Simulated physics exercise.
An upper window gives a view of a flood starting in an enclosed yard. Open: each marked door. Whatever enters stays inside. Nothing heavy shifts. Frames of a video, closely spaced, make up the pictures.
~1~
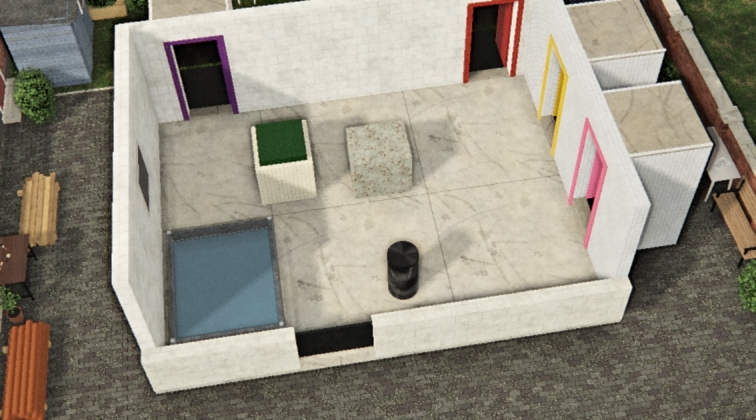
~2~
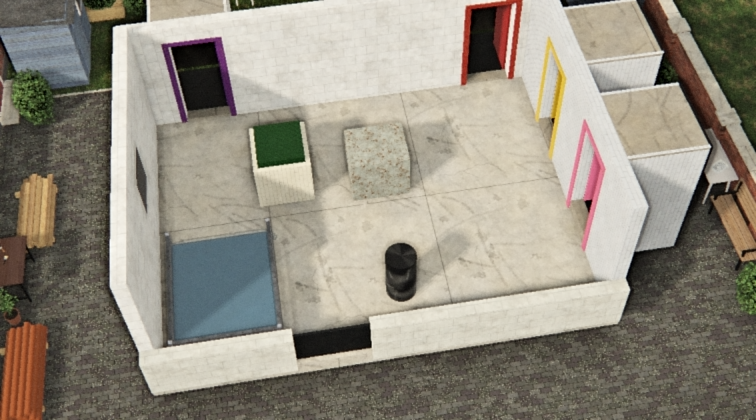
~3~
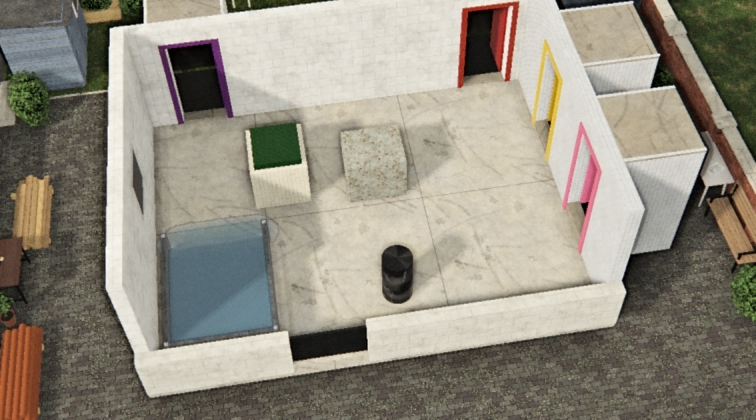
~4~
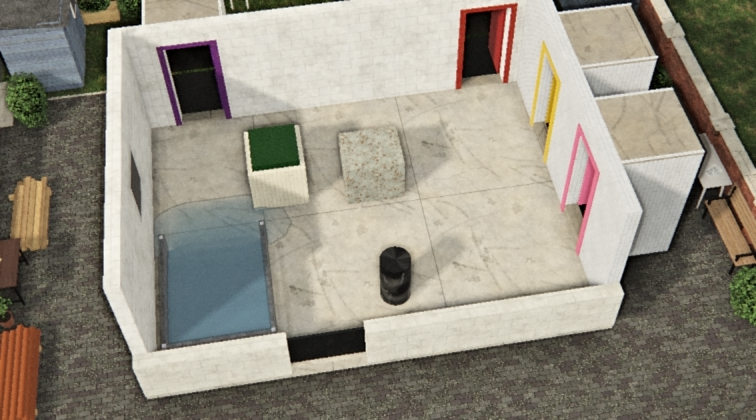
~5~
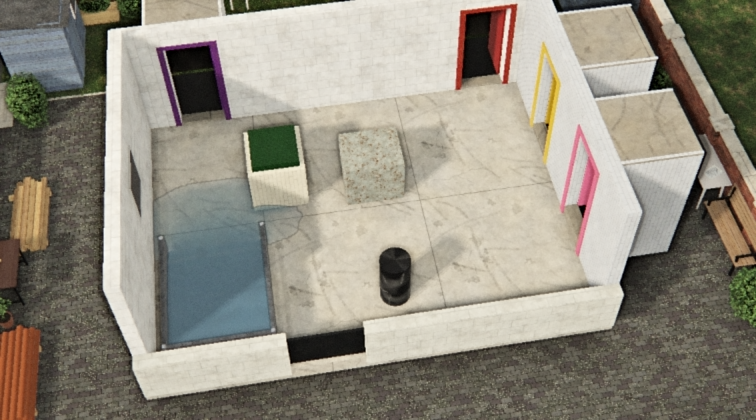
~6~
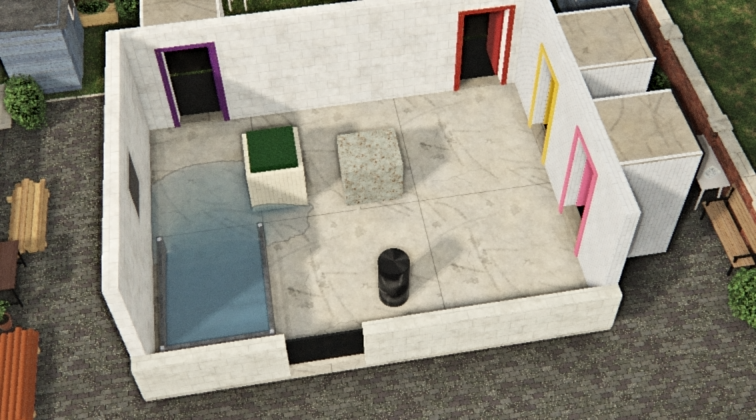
At the start, a full, still tank of blue water sits in the near left corner of a walled yard with coloured doorways. Water then pours out on the tank's far side and spreads in a thin, rounded sheet across the pale floor, reaching the base of the green-topped block.
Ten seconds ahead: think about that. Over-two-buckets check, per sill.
Purple door: Over, pink door: Within two, red door: Within two, yellow door: Within two.
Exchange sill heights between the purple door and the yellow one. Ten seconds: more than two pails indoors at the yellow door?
So the yellow door gets past it.
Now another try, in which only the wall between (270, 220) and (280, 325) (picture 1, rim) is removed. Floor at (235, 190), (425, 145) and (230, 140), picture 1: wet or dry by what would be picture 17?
In turn: Untouched, then untouched, then untouched.
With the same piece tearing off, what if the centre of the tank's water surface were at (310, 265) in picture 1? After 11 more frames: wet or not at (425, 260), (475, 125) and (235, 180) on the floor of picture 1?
Parched, parched, soaked.
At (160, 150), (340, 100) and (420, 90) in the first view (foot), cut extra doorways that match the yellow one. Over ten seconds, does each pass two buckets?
In order: Exceeds it, falls short, falls short.
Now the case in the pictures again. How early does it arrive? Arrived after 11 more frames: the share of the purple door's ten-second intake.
Working it through, I arrive at 25 %.
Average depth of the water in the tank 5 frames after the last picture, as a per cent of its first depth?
It works out to roughly 60 percent.
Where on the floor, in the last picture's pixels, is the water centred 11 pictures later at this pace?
That comes out near (217, 234).
A moment on, water covers 20 % of the floor; the purple door under two buckets in, the pink door not reached, the red door not reached, the yellow door not reached.
Next, water covers 30 % of the floor; the purple door far over two buckets in, the pink door not reached, the red door not reached, the yellow door not reached.
Then, water covers 45 % of the floor; the purple door far over two buckets in, the pink door not reached, the red door not reached, the yellow door not reached.
Later, water covers 60 % of the floor; the purple door far over two buckets in, the pink door wet at the sill, nothing in, the red door wet at the sill, nothing in, the yellow door not reached.
In the end, water covers 85 % of the floor; the purple door far over two buckets in, the pink door wet at the sill, nothing in, the red door under two buckets in, the yellow door wet at the sill, nothing in.
